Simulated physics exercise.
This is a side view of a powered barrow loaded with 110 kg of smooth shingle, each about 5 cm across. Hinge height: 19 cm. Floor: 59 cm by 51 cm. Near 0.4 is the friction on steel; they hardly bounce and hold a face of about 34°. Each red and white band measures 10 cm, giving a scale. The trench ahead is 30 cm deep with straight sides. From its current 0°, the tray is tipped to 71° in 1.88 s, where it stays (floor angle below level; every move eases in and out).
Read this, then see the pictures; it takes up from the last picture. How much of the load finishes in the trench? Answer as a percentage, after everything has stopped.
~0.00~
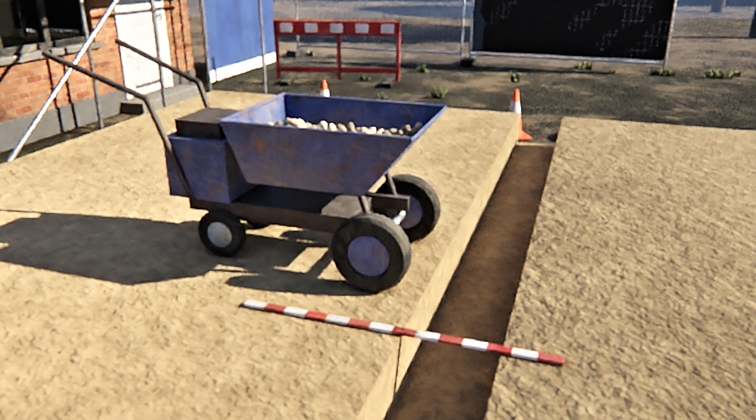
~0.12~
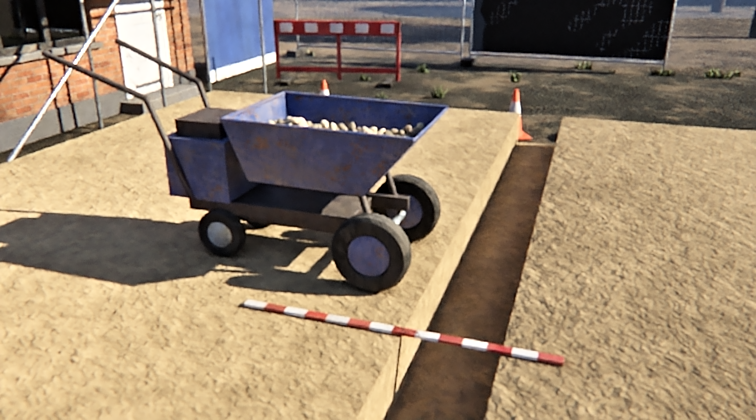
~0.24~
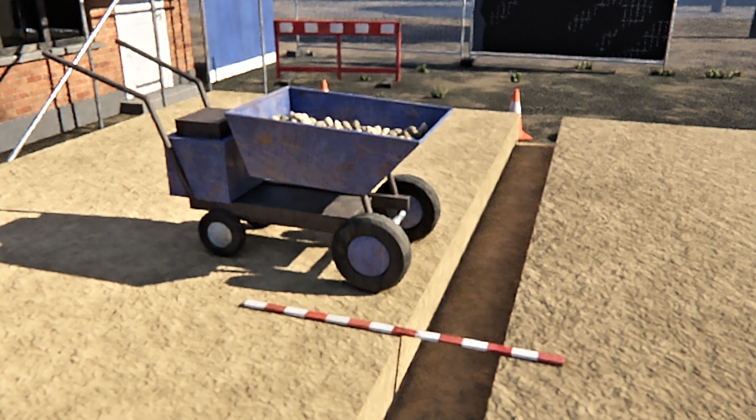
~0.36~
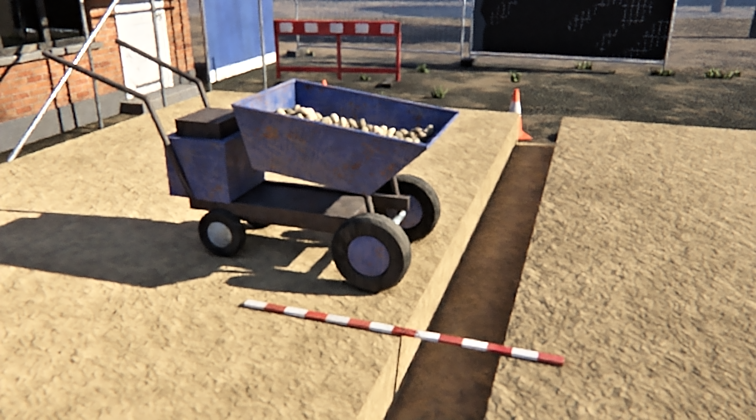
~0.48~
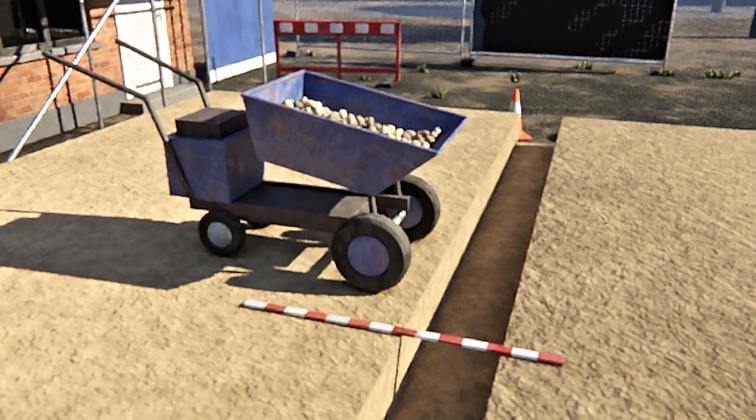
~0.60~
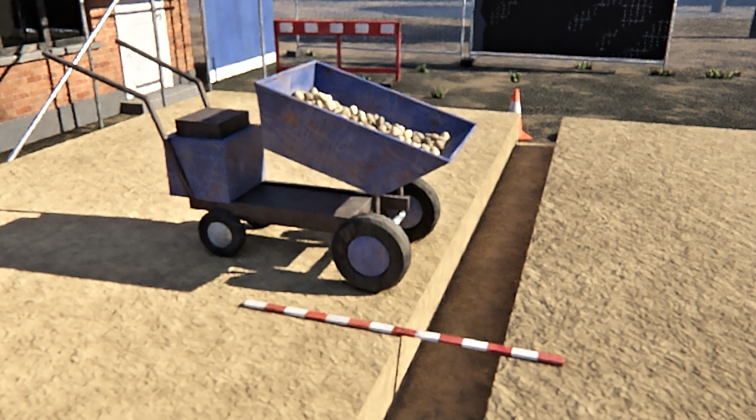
Some 24 per cent of it.
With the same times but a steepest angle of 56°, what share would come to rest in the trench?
It would be close to 30 percent.
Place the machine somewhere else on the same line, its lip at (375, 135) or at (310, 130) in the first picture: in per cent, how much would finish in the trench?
Roughly 70 per cent, then 100 per cent.
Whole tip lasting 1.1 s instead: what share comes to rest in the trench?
It would come to roughly 15 per cent.
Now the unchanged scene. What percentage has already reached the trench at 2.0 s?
Something like 5 in a hundred.
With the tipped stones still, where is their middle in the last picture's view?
Roughly at (564, 284).
After 1.4 s the floor is at 60°; 100 % in the tray; the foremost stones are at (517, 218).
After 2.0 s the floor is at 71°; 34 % in the tray, 3 % in the trench, 63 % past the trench; the foremost stones are at (674, 303).
After 2.3 s the floor is at 71°; 10 % in the tray, 11 % in the trench, 79 % past the trench; the foremost stones are at (754, 316).
After 4.3 s the floor is at 71°; 0 % in the tray, 24 % in the trench, 76 % past the trench; the foremost stones are past the picture's edge.
